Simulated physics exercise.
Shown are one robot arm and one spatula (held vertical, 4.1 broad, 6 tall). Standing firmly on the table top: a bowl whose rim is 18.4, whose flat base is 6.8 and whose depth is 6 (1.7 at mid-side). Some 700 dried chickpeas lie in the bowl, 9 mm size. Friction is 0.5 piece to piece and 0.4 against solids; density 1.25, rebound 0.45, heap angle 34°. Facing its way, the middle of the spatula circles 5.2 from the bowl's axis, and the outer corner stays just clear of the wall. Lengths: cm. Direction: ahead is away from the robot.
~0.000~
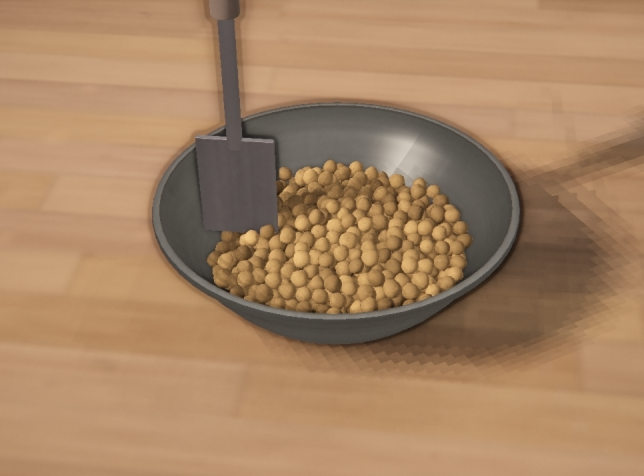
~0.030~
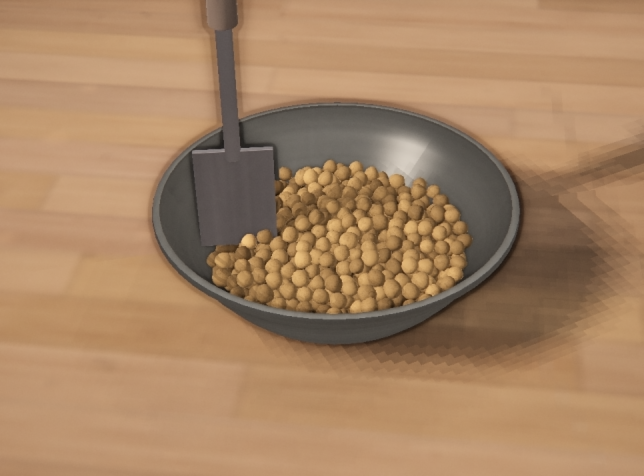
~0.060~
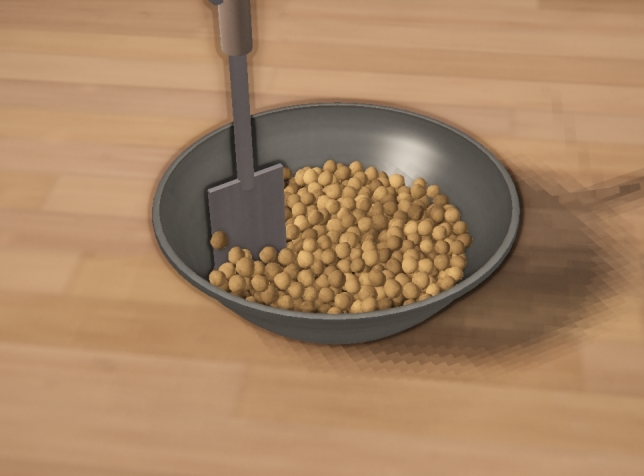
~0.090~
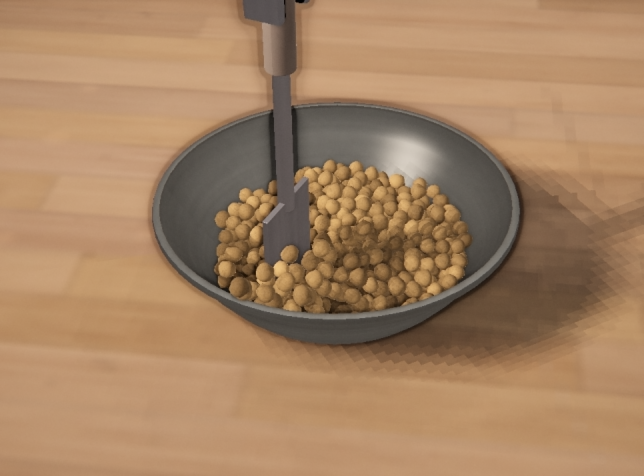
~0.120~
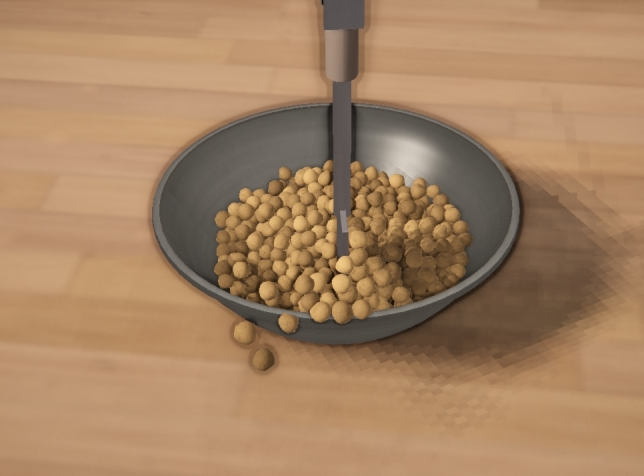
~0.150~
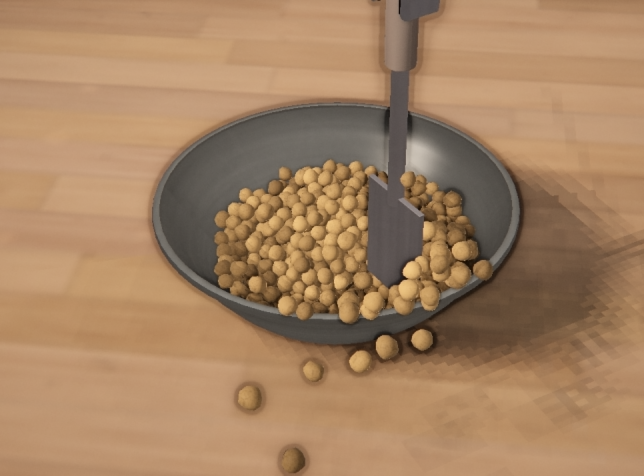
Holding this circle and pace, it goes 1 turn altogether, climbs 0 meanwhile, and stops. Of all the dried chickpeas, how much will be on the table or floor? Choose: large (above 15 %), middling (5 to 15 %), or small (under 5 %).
Large.
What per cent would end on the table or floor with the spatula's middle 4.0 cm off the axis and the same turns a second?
Then about 35 %.
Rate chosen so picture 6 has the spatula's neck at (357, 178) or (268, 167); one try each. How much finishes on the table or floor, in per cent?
About 20 and 5 per cent.
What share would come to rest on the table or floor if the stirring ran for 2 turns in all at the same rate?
Close to 35 in a hundred.
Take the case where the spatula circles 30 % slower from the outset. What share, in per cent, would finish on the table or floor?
I'd say close to 15 %.
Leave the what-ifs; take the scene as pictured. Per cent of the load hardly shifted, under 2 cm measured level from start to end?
Around 55 per cent.
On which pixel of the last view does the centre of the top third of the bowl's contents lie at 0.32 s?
About (278, 189).
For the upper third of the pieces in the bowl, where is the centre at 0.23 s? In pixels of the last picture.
Around pixel (374, 190).
After 0.23 s, 215° round, highest piece 10 above the table; 637 in the bowl, 7 on the table or floor, 57 in flight or on the tool.
After 0.32 s, 298° round, highest piece 11 above the table; 591 in the bowl, 45 on the table or floor, 65 in flight or on the tool.
After 0.56 s, 0° round, highest piece 6 above the table; 524 in the bowl, 176 on the table or floor, 1 in flight or on the tool.
After 1.26 s, 0° round, highest piece 6 above the table; 524 in the bowl, 177 on the table or floor.
At rest, 524 in the bowl, 177 on the table or floor. That is 25 % on the table or floor.
